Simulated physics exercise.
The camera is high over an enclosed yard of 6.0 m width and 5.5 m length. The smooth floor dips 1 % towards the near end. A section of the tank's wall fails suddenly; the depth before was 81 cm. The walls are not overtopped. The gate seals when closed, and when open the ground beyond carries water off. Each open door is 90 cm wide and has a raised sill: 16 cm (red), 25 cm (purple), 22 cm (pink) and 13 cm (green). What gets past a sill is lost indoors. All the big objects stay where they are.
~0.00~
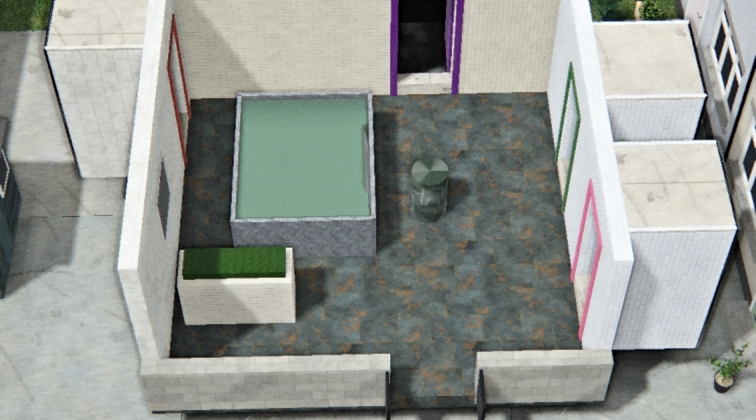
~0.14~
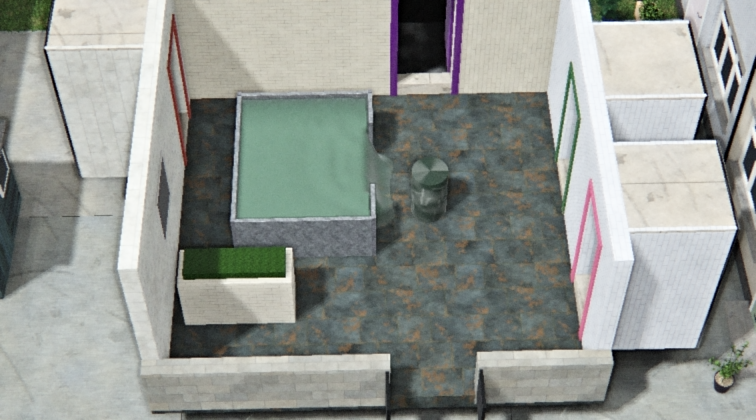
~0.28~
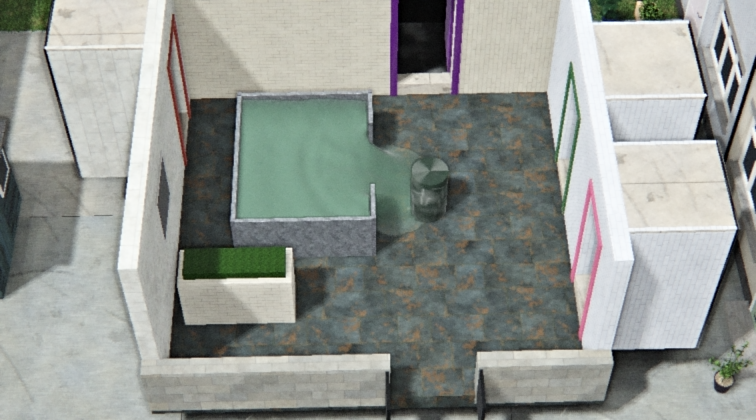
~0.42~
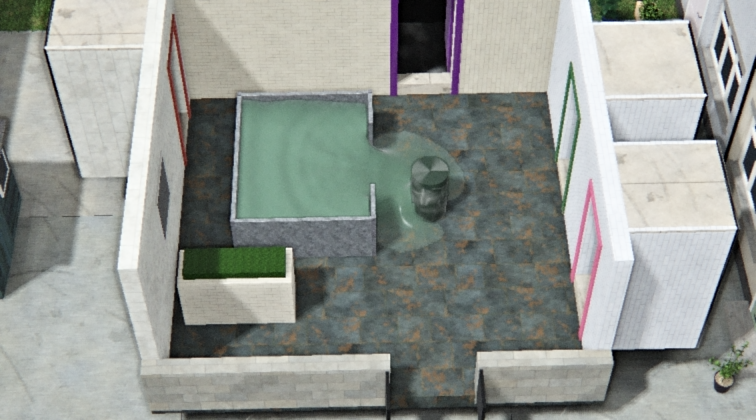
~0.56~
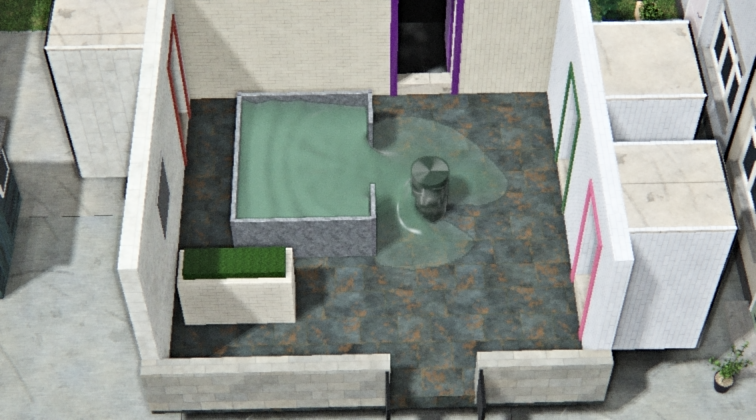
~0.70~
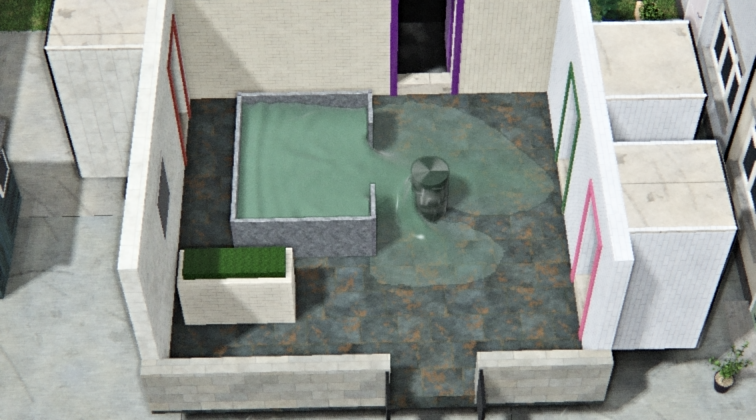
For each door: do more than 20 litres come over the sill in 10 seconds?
The water let in: At the red door it stays under the limit; at the purple door it keeps below the limit; at the pink door it stays under the limit; at the green door it exceeds the limit.
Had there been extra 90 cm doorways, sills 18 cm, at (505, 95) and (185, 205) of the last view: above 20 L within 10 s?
In turn: Past it, not over.
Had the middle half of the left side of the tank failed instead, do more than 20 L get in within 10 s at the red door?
Then: Red over.
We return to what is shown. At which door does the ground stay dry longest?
Last comes the red one.
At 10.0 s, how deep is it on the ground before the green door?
Roughly 10.5 cm deep.
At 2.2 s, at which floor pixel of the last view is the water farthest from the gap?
Near (575, 378).
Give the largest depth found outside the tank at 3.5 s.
Up to some 33 cm.
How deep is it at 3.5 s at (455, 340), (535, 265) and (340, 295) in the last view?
In that order: 3, 10 and 1 cm.
After 1.4 s water covers 50 % of the floor and is deepest (57 cm) near (402, 201); red door not reached, purple door 6 cm at the sill, 0 L in, pink door 5 cm at the sill, 0 L in, green door 23 cm at the sill, 61 L in.
After 2.2 s water covers 60 % of the floor and is deepest (44 cm) near (545, 154); red door not reached, purple door 15 cm at the sill, 0 L in, pink door 8 cm at the sill, 0 L in, green door 28 cm at the sill, 147 L in.
After 3.5 s water covers 70 % of the floor and is deepest (33 cm) near (402, 210); red door not reached, purple door 19 cm at the sill, 0 L in, pink door 14 cm at the sill, 0 L in, green door 23 cm at the sill, 238 L in.
After 6.0 s water covers 90 % of the floor and is deepest (22 cm) near (549, 378); red door 12 cm at the sill, 0 L in, purple door 12 cm at the sill, 0 L in, pink door 11 cm at the sill, 0 L in, green door 17 cm at the sill, 304 L in.
After 10.0 s water covers 95 % of the floor and is deepest (19 cm) near (234, 331); red door 8 cm at the sill, 0 L in, purple door 7 cm at the sill, 0 L in, pink door 13 cm at the sill, 0 L in, green door 10 cm at the sill, 314 L in.
